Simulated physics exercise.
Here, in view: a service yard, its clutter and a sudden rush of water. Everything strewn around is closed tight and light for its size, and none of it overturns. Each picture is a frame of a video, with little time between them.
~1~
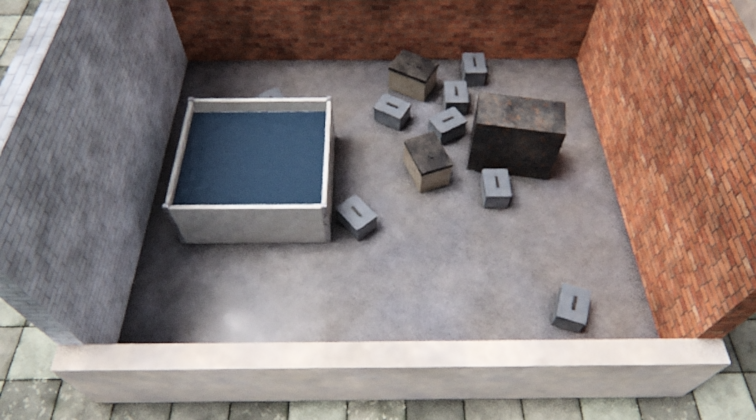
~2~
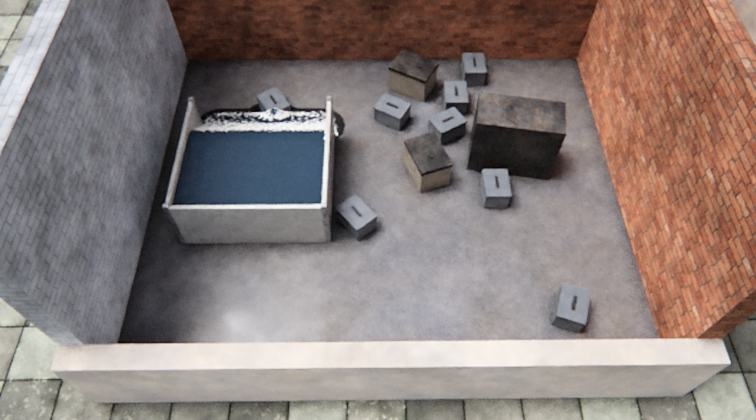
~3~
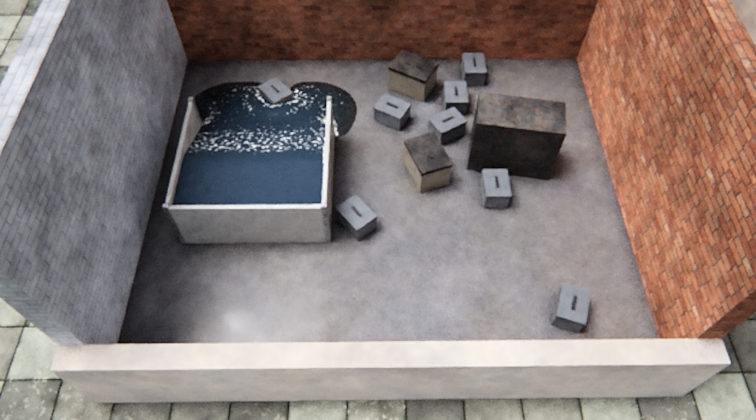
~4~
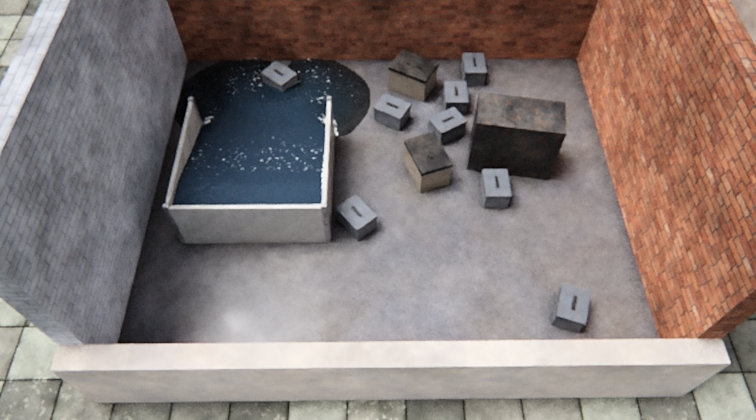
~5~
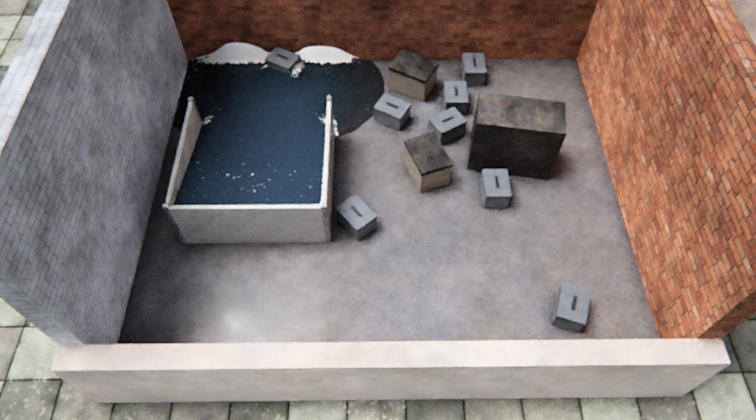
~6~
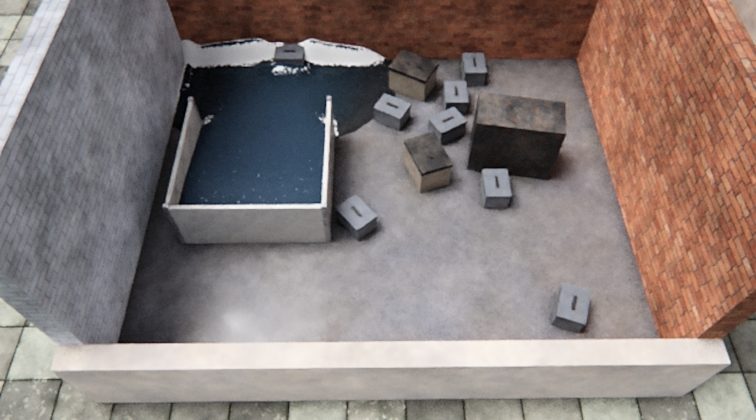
We see a walled yard with scattered grey totes and darker boxes as water surges out of the back of a white-sided tank, spreading to the rear wall and pushing one tote back while the others stay still.
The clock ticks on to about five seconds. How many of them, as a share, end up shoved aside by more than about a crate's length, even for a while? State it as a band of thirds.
Within the middle band.
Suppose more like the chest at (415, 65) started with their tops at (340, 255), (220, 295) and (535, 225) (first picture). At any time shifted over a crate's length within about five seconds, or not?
Copy by copy, in order: Largely stays, largely stays, largely stays.
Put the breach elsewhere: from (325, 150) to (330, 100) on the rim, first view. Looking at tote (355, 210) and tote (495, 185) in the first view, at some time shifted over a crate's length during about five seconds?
Lab note, as listed: Stayed below that mark / reached that mark.
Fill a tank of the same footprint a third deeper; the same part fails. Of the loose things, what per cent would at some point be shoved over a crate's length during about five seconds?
70 in a hundred, or close to it.
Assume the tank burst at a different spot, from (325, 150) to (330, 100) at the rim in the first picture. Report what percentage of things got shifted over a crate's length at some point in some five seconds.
It comes to roughly 80 %.
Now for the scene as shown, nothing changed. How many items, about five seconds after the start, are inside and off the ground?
Tally at that point: 2.
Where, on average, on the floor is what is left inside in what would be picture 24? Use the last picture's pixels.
It lands somewhere near (494, 170).
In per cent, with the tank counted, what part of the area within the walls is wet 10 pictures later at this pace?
Reading: About 40 %.
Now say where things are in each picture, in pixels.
In the first picture, a tote at (273, 101), on the bottom; a tote at (497, 183), on the bottom; 0 of 10 have shifted.
In the second picture, a tote at (273, 100) rests on the ground; a tote at (497, 183) rests on the ground; 0 of 10 have shifted.
In the third picture, a tote at (275, 89) rests on the ground, close to its start; a tote at (497, 183), on the bottom; 1 of 10 have shifted.
In the fourth picture, a tote at (279, 73) rests on the ground, a stride from its start; a tote at (497, 183), on the bottom; 1 of 10 have shifted.
In the fifth picture, a tote at (283, 57) rests on the ground, a stride from its start; a tote at (497, 183), on the bottom; 1 of 10 have shifted.
In the sixth picture, a tote at (289, 51) floats, a stride from its start; a tote at (497, 183), on the bottom; 1 of 10 have shifted.
A moment on, 1 of 10 are well off their spots; 1 afloat.
Next, 3 of 10 are well off their spots; 2 afloat.
Later, 5 of 10 are well off their spots; 3 afloat.
In the end, 5 of 10 are well off their spots, and 5 have been at some point; 2 afloat.
